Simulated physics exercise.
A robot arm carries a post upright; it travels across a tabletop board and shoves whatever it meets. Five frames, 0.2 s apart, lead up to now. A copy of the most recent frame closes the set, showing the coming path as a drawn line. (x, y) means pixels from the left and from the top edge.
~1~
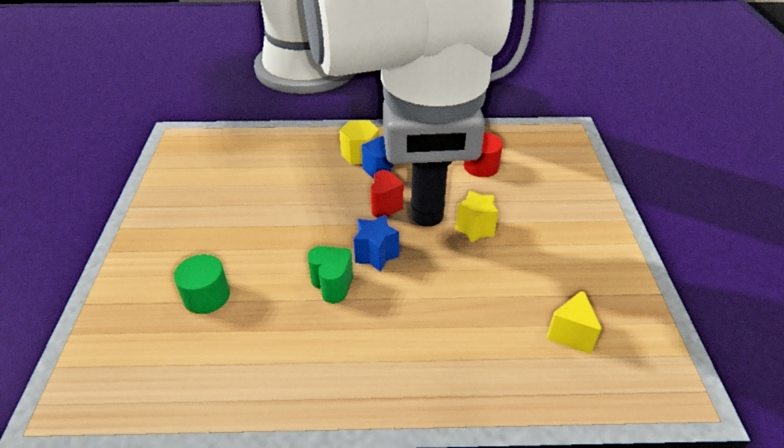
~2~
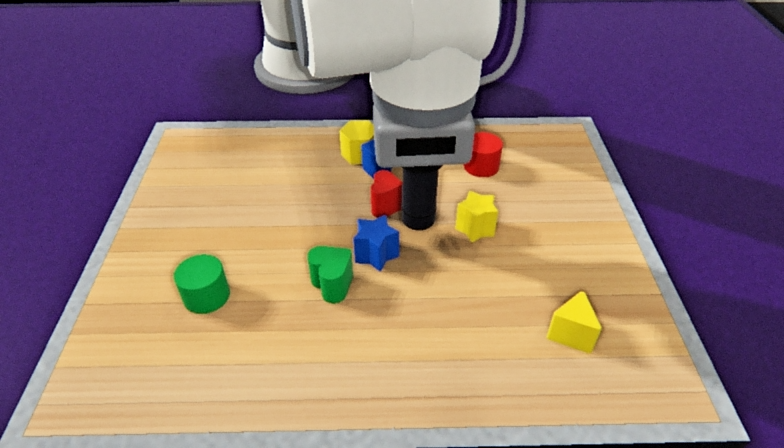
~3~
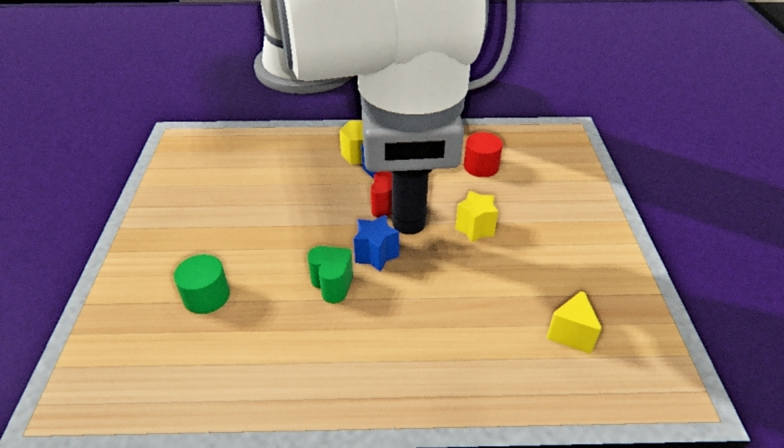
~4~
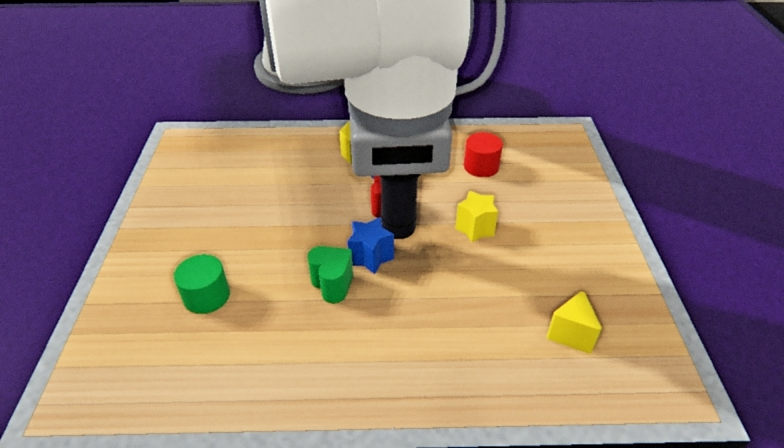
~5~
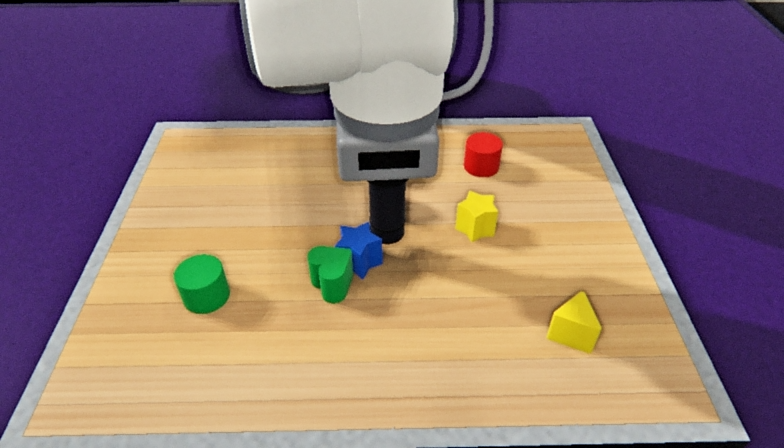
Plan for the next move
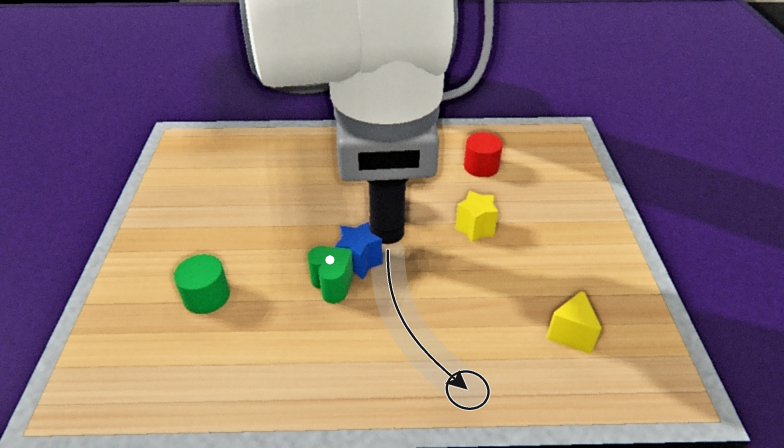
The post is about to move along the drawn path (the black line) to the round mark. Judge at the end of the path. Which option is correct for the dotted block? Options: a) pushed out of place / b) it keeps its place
(a)
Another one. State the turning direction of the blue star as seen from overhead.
It goes round the way clock hands do.
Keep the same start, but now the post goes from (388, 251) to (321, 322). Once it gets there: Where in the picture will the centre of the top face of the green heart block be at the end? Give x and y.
Its top middle will sit at (238, 303).
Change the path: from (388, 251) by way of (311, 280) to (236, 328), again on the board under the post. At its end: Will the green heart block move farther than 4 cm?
Yes, I think so.
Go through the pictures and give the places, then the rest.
Post's lower end at (427, 217); green heart block at (330, 260); blue star at (375, 229); red heart block at (385, 182), in the first frame.
Post at (419, 220); blocks still, in the second frame.
Post at (409, 224); blocks still, in the third frame.
Post at (399, 229); blue star at (370, 232), in the fourth frame.
Post at (388, 234); green heart block at (330, 260); blue star at (358, 237); red heart block hidden, in the fifth frame.
Drawn move, from (388, 251) through (393, 295) and (419, 344) to (468, 390); the dot is on the green heart block.
On the path given first. One third of the way, post at (393, 279); green heart block at (318, 266); blue star at (356, 250), turned 45° clockwise.
Two thirds of the way, post at (420, 327); green heart block at (318, 266); blue star at (356, 250), turned 45° clockwise.
At the end, post at (470, 374); green heart block at (318, 266); blue star at (356, 250), turned 45° clockwise; red heart block still.
